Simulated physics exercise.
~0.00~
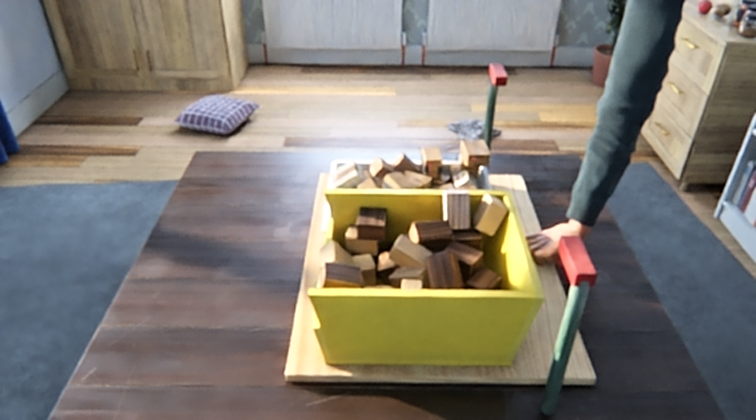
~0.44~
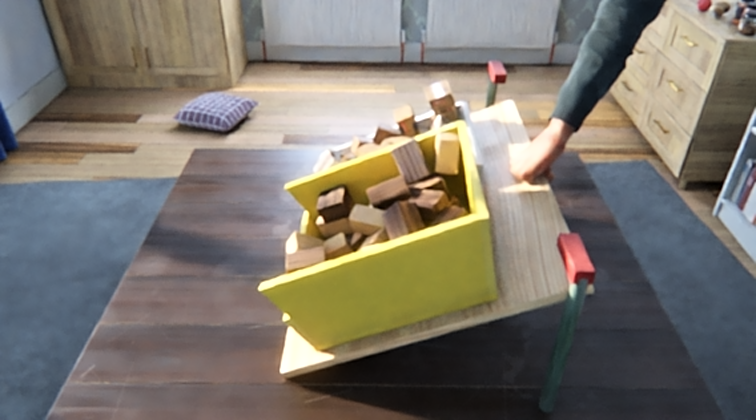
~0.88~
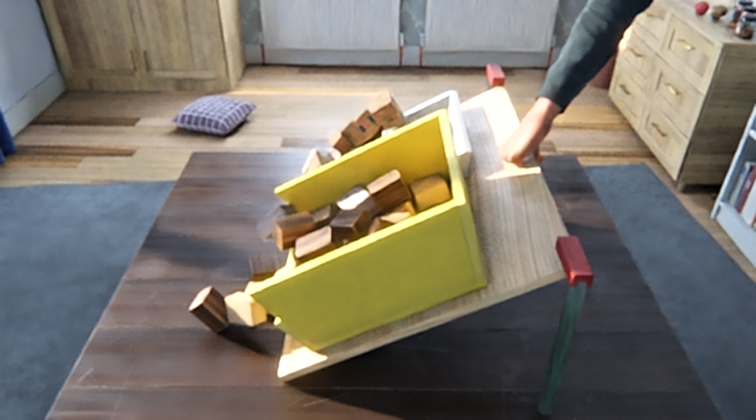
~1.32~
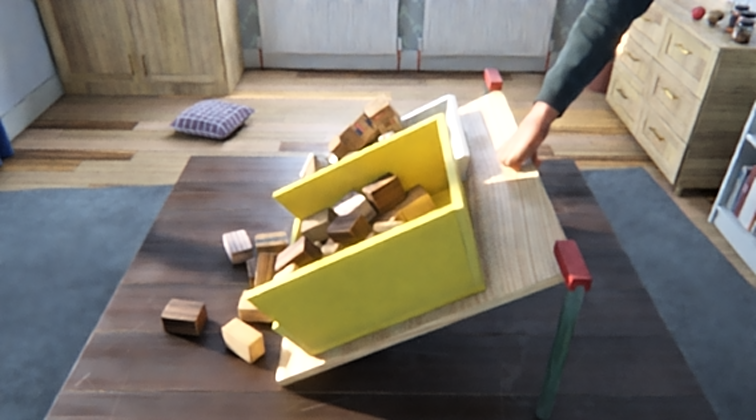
On a dark wooden table in a sunlit room, a hand tipped up the right side of a board holding two baskets of wooden blocks until it leaned steeply, and several blocks tumbled out to the left while most stayed in the yellow basket.
